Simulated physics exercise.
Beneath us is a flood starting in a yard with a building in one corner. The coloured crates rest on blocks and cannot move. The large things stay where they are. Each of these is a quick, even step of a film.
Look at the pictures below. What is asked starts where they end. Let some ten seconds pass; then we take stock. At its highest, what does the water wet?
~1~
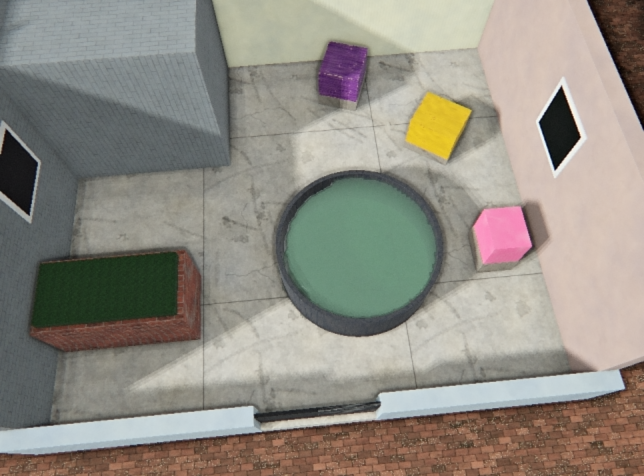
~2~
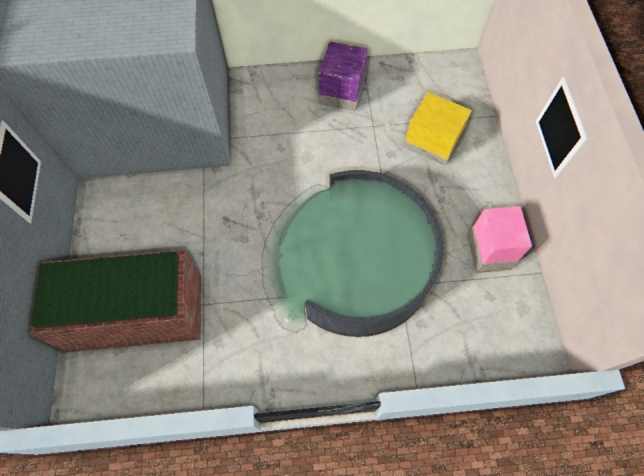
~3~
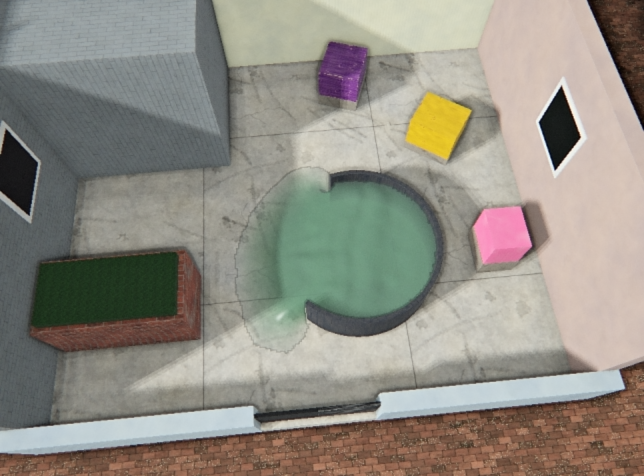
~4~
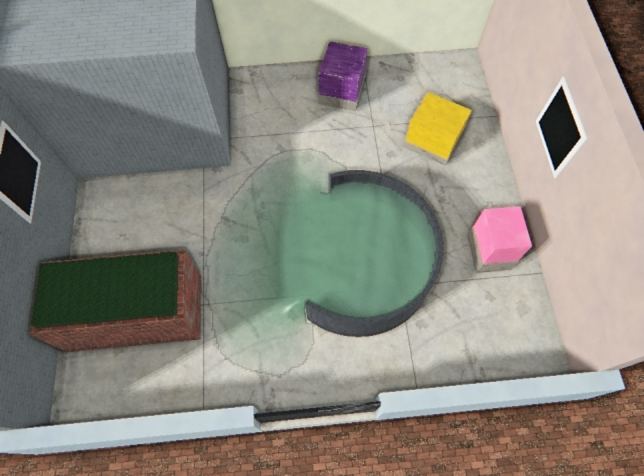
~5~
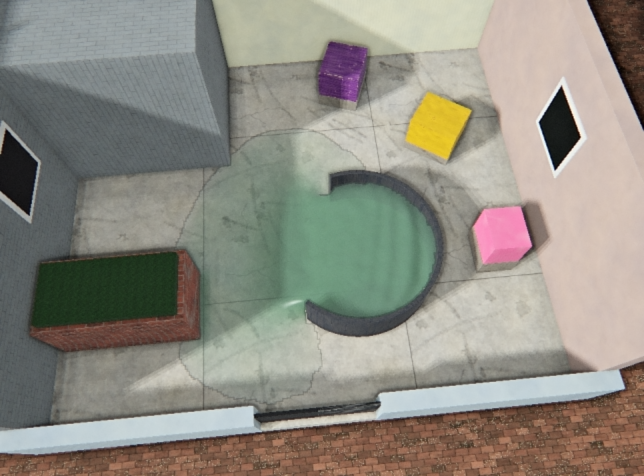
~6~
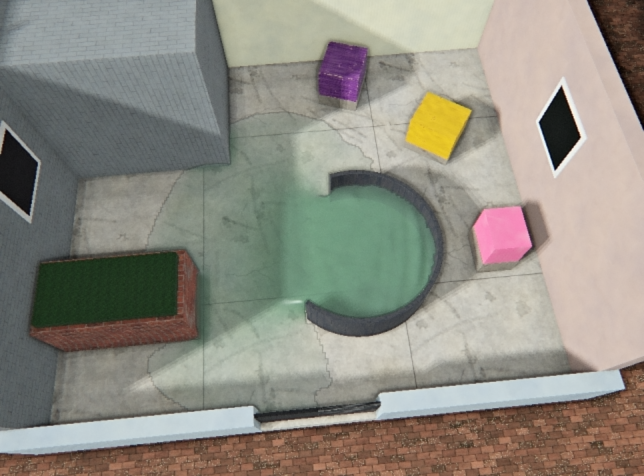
The pink crate will be missed by the water, the yellow crate will be missed by the water, the purple crate will be missed by the water.
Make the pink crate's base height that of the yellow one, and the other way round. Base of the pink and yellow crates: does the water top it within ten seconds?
Pink: Stays clear; yellow: Stays clear.
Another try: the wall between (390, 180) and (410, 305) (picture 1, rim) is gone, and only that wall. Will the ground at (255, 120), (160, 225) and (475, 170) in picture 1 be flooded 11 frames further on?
In that order: Not flooded, not flooded, awash.
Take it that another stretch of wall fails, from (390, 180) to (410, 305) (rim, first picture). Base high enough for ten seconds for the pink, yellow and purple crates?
My guess is pink goes wet, yellow goes wet, and purple remains untouched.
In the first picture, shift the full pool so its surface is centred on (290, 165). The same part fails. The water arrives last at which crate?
I'd go with the pink crate.
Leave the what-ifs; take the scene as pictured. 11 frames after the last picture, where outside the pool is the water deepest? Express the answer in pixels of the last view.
Somewhere close to (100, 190).
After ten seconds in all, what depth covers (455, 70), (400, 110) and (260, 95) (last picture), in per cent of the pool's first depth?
Going in order, roughly 6, 8 and 8 %.
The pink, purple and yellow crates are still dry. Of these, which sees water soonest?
The purple one.
A moment on, water covers 45 % of the floor; the pink crate not reached, the yellow crate not reached, the purple crate water round its plinth.
Next, water covers 45 % of the floor; the pink crate not reached, the yellow crate not reached, the purple crate water round its plinth.
Then, water covers 65 % of the floor; the pink crate not reached, the yellow crate not reached, the purple crate water round its plinth.
Later, water covers 85 % of the floor; the pink crate water round its plinth, the yellow crate water round its plinth, the purple crate water round its plinth.
In the end, water covers 100 % of the floor; the pink crate stayed above the water, the yellow crate stayed above the water, the purple crate stayed above the water.
